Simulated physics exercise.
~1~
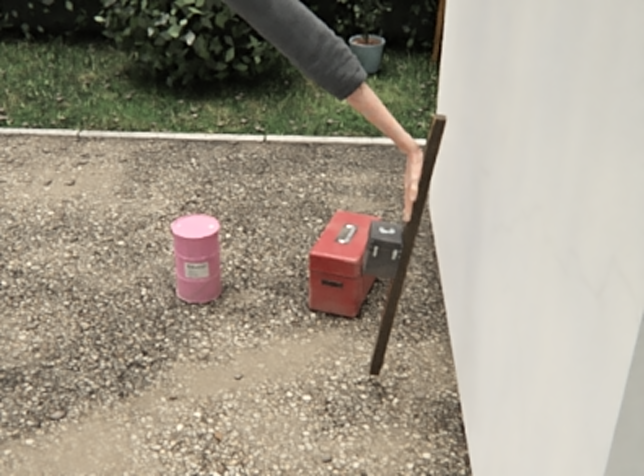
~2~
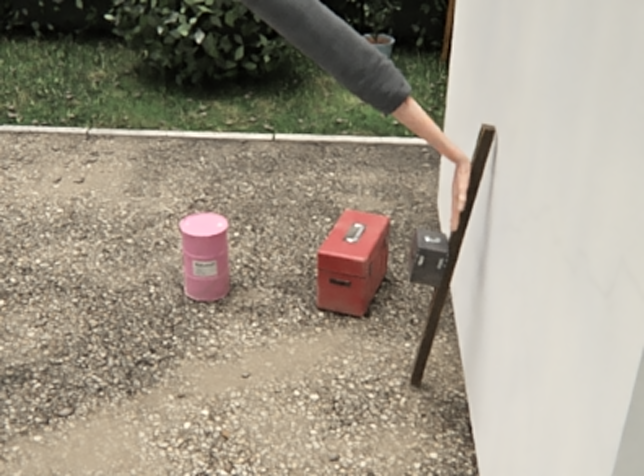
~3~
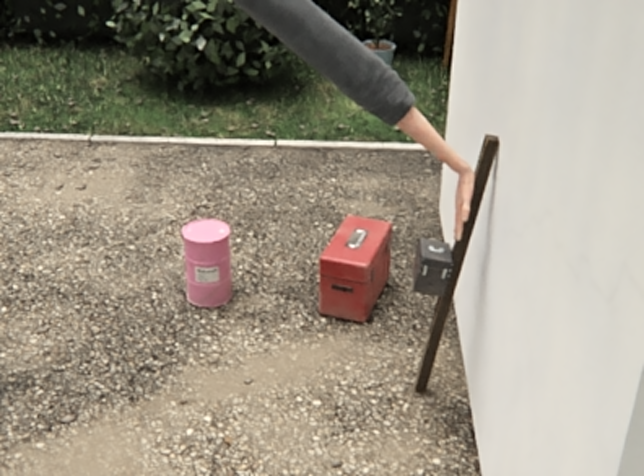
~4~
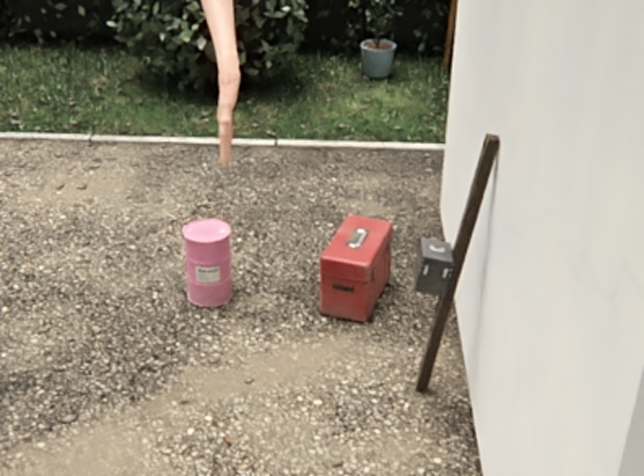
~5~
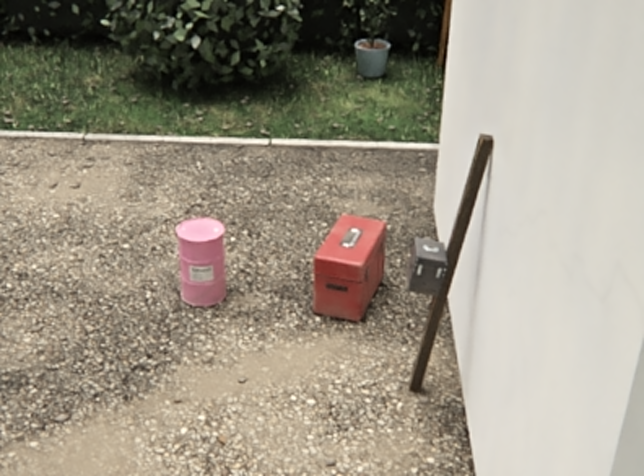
On a gravel yard beside a white wall, a hand moved a dark pole a little to the right and leaned it against the wall, then let go and drew away, and the pole stayed propped near the red toolbox and pink canister.
